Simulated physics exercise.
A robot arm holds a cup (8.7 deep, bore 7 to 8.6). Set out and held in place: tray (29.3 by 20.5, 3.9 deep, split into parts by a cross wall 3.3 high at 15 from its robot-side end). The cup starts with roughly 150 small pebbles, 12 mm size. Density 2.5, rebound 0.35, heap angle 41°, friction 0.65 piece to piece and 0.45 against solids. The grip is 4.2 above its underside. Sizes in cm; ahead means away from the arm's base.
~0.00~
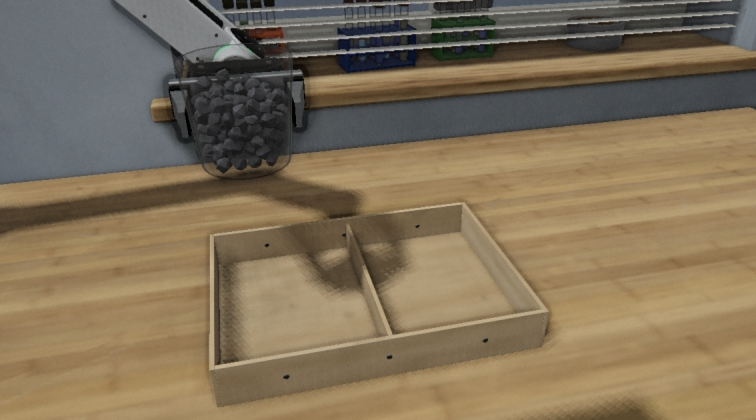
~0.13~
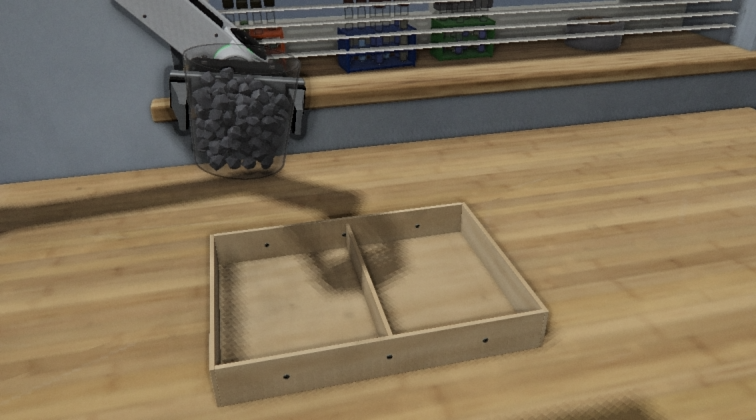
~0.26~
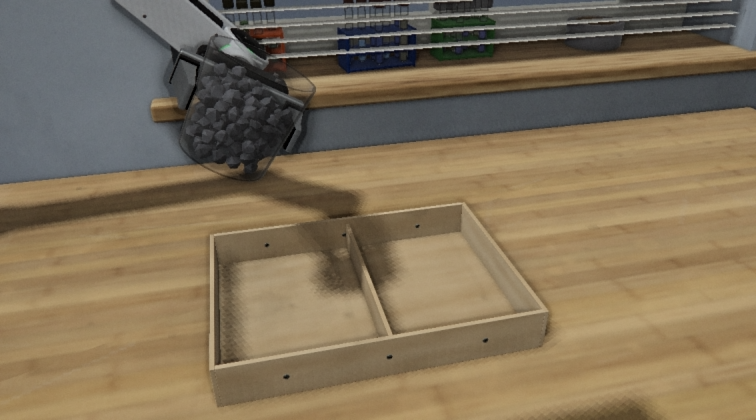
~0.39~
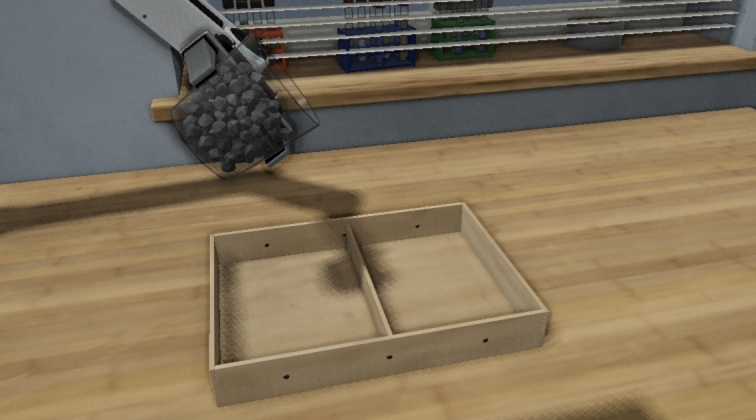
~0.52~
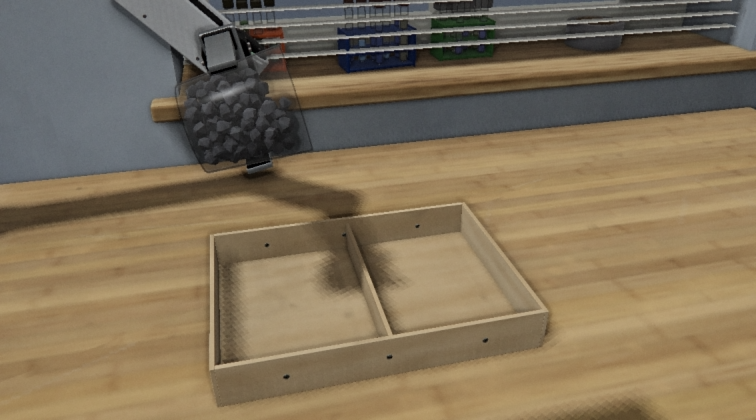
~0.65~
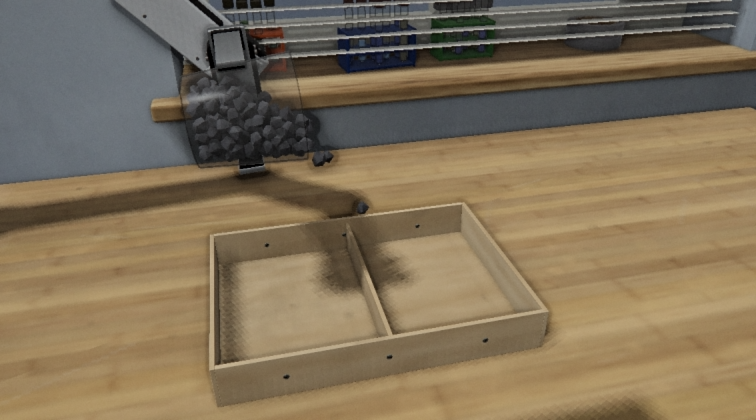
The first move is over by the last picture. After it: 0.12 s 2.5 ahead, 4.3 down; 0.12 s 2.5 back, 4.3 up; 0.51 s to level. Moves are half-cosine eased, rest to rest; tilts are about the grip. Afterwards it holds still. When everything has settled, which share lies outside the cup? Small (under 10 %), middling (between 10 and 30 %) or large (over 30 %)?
A middling share, between 10 and 30 %, ends outside the cup.
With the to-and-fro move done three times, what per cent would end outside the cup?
In that case some 35 per cent.
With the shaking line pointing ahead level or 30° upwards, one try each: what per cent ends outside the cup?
Some 80 and 95 per cent.
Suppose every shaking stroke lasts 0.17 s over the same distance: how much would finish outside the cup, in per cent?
In that case some 10 per cent.
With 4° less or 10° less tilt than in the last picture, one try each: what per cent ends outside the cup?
Some 15 and 5 per cent.
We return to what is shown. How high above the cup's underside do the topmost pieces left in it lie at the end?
Roughly 8.5 cm.
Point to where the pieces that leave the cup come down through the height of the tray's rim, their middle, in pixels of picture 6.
Around (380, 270).
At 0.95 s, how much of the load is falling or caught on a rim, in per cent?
Some 8 per cent.
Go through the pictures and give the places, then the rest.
In the first frame, the cup middle at (241, 113), level; upper third of the load around (240, 99), from x 200 to 280, top at y 75; 149 in the cup.
In the second frame, the cup middle at (242, 113), tilted 8° forward; upper third of the load around (242, 101), from x 200 to 285, top at y 75.
In the third frame, the cup middle at (242, 113), tilted 30° forward; upper third of the load around (233, 99), from x 195 to 285, top at y 70.
In the fourth frame, the cup middle at (243, 114), tilted 56° forward; upper third of the load around (233, 98), from x 190 to 285, top at y 70.
In the fifth frame, the cup middle at (243, 115), tilted 78° forward; upper third of the load around (230, 97), from x 190 to 290, top at y 75.
In the sixth frame, the cup middle at (243, 115), tilted 86° forward; upper third of the load around (226, 104), from x 195 to 360, top at y 85; 146 in the cup, 3 in flight or on a rim.
After 0.95 s, tilted 83° forward, highest piece 23 above the table; 123 in the cup, 11 in the far-side part, 3 in the robot-side part, 12 in flight or on a rim.
After 1.25 s, tilted 17° forward, highest piece 25 above the table; 118 in the cup, 17 in the far-side part, 14 in the robot-side part.
After 1.60 s, level, highest piece 26 above the table; 118 in the cup, 17 in the far-side part, 14 in the robot-side part.
After 2.65 s, level, highest piece 26 above the table; 118 in the cup, 17 in the far-side part, 14 in the robot-side part.
In the end, 118 in the cup, 17 in the far-side part, 14 in the robot-side part. That is 21 % outside the cup.
